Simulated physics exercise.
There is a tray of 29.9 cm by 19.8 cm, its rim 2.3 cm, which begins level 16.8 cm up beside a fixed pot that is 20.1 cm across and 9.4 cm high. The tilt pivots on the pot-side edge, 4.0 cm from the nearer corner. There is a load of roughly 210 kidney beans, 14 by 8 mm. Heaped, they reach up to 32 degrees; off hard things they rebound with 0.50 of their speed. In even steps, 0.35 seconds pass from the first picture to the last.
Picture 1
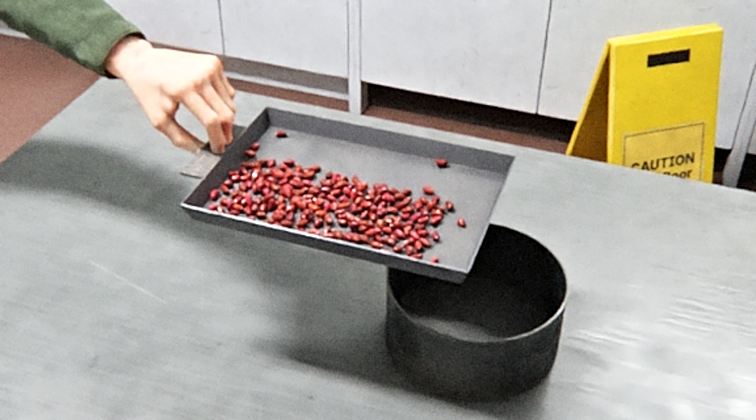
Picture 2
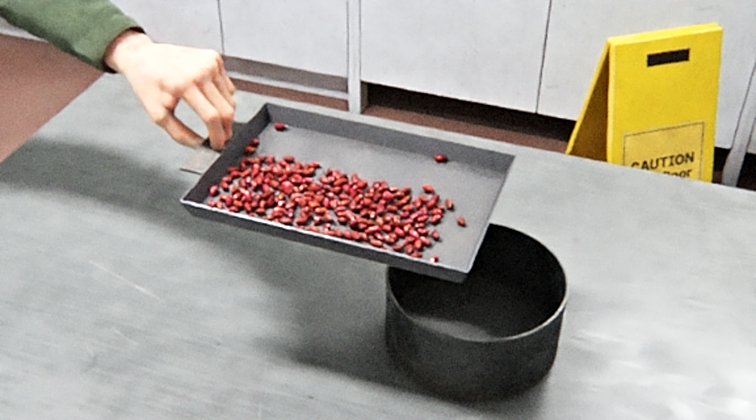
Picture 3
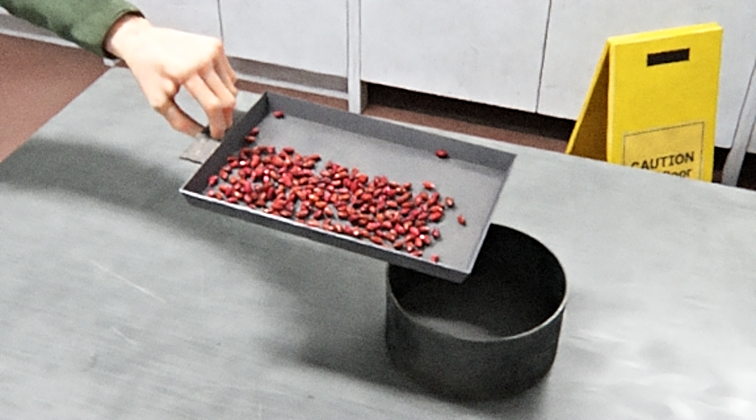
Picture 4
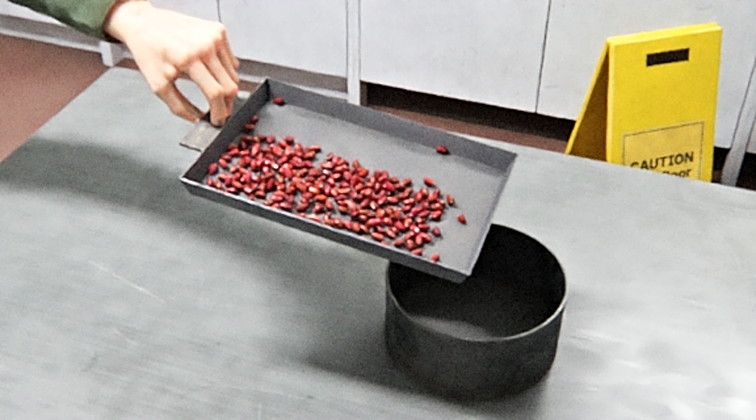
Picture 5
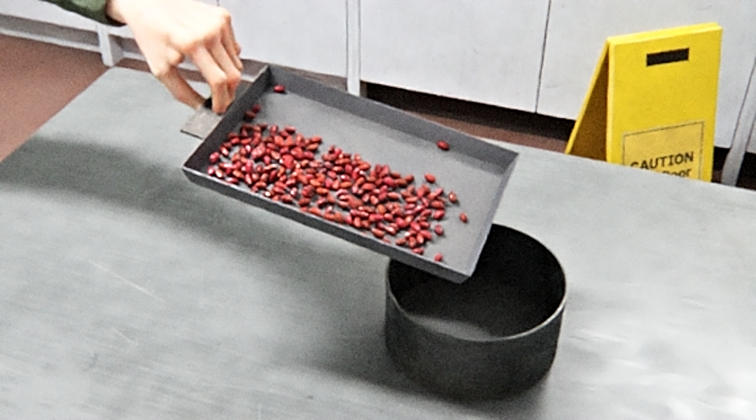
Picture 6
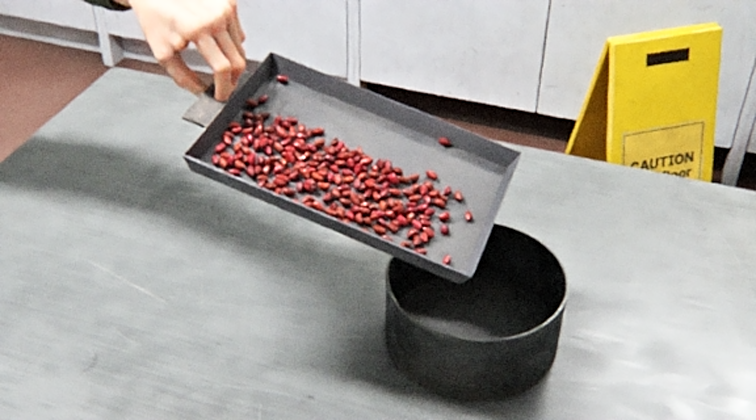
At first, a hand holds the left end of a dark tray of red beans nearly level, its right end over the rim of a round black pot on a gray table. The hand then gradually raises that end, tilting the tray down toward the pot, while the beans stay spread inside.
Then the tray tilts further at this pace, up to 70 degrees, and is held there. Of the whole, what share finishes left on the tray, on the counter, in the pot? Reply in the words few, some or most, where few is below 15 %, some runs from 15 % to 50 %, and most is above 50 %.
Shares - tray: Some; counter: Some; pot: Some.
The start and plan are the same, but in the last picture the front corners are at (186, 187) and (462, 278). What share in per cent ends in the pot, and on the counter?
Final per cent - pot 0, counter 75.
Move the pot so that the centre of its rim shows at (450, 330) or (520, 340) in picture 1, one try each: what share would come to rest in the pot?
55 % and 65 %.
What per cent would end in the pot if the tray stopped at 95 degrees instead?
About 60 in a hundred would end up in the pot.
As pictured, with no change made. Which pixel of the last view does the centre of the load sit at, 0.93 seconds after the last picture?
Approx. (474, 230).
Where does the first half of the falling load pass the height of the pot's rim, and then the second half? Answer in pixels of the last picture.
First half close to (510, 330), second half close to (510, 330).
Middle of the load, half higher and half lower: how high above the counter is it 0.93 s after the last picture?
The halfway mark sits at about 20 cm.
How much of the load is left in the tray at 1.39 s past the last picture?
About 65 per cent.
Then, 0.56 s after the last picture, tilt 40 degrees; the tray holds 100 %, the pot 0 %.
Then, 0.93 s after the last picture, tilt 58 degrees; the tray holds 90 %, the pot 0 %.
Then, 1.39 s after the last picture, tilt 70 degrees; the tray holds 65 %, the pot 10 %.
In the end, tray 40 %, counter 30 %, pot 30 %.
